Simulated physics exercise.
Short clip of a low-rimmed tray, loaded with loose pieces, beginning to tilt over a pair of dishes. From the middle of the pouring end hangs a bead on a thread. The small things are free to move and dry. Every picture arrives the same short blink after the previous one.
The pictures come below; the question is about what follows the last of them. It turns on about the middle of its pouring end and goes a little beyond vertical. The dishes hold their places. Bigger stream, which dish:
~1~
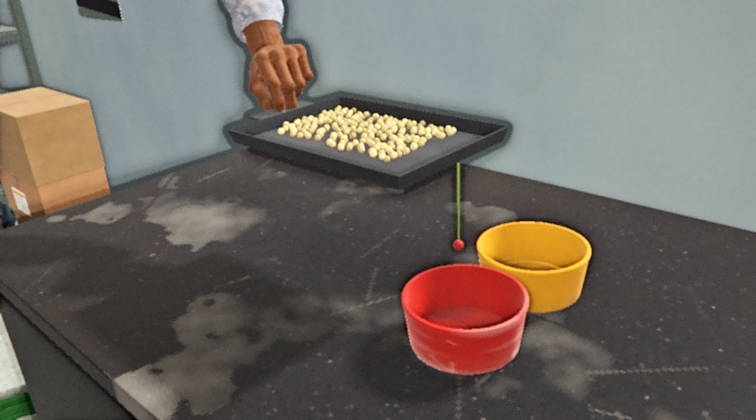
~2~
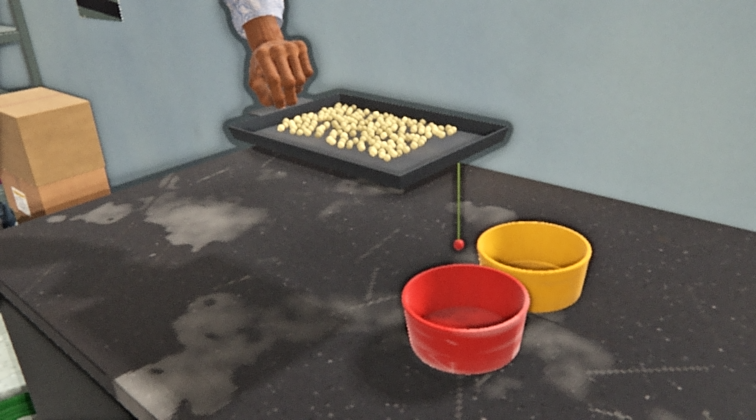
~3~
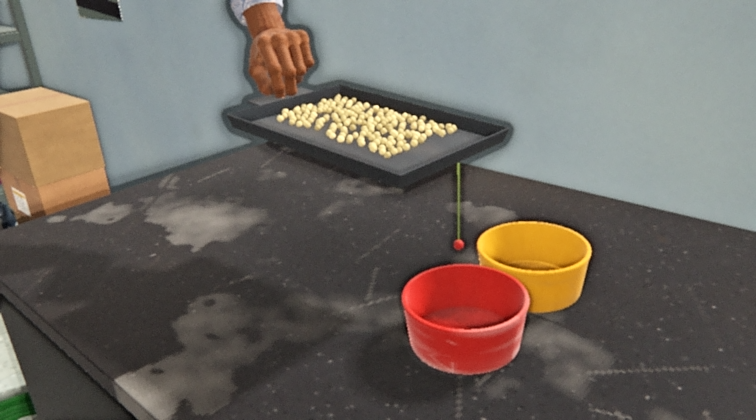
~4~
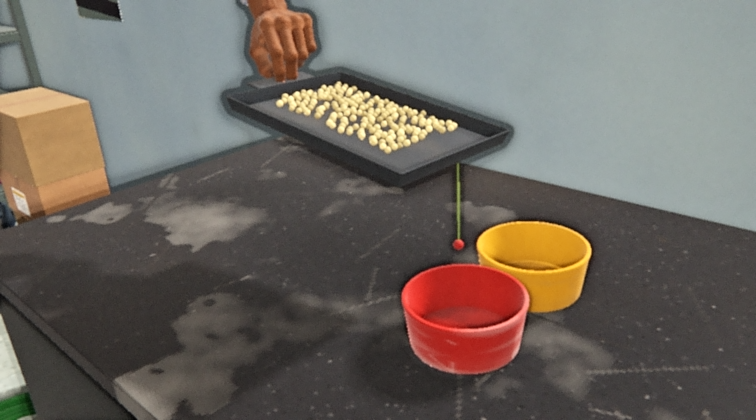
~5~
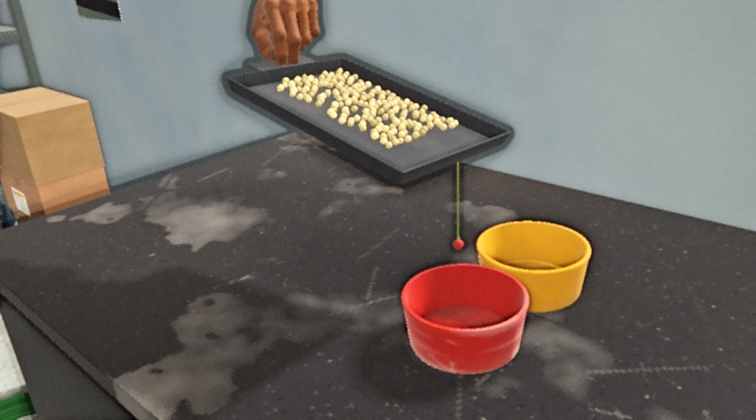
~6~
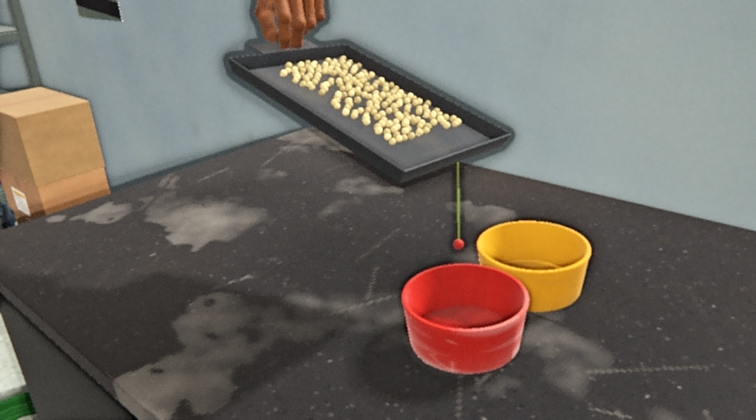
Right.
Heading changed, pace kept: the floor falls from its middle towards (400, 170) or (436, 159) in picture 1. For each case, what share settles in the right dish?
In order, 0 in a hundred and 50 in a hundred.
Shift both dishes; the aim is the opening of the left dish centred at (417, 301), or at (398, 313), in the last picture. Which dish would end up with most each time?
Results - the dish on the right side first, the dish on the right side second.
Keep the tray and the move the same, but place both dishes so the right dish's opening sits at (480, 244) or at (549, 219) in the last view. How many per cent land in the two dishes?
About 70 per cent, then about 80 per cent.
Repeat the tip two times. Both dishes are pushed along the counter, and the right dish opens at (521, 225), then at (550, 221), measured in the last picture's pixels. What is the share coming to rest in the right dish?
Trial 1: 70 percent; trial 2: 30 percent.
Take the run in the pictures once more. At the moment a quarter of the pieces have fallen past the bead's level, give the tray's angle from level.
The tilt then is about 70°.
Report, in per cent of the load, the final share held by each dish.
Per hundred pieces, the left dish ends with about 0 and the right dish with about 100.
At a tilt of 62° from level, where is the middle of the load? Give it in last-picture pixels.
The load is centred around (486, 145).
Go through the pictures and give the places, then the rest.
The first frame shows corners of the pouring end at (399, 174) and (503, 127), level; middle of the load at (359, 130), soya beans; left dish at (517, 335); right dish at (581, 278); bead on its thread at (458, 245).
The second frame shows corners of the pouring end at (399, 173) and (503, 127), level; middle of the load at (359, 128).
The third frame shows corners of the pouring end at (400, 172) and (503, 128), tipped barely, lowest at the right corner; middle of the load at (359, 122).
The fourth frame shows corners of the pouring end at (401, 171) and (504, 130), tipped a little, lowest at the right corner; middle of the load at (360, 113).
The fifth frame shows corners of the pouring end at (402, 169) and (505, 131), tipped a little, lowest at the right corner; middle of the load at (361, 103).
The sixth frame shows corners of the pouring end at (404, 168) and (506, 133), tipped clearly, lowest at the right corner; middle of the load at (364, 95); left dish at (517, 335); right dish at (581, 278).
Soon after the last picture, tray tipped steeply; most on the tray; a small part in the right dish; a small part in the air.
A little later, tray tipped past a quarter turn; about a quarter on the tray; a stray few in the left dish; about half in the right dish; a stray few outside both; about a quarter in the air.
Later still, tray tipped past a quarter turn; a stray few in the left dish; nearly all in the right dish; a stray few outside both.
At rest, tray tipped past a quarter turn; a stray few in the left dish; nearly all in the right dish; a stray few outside both.
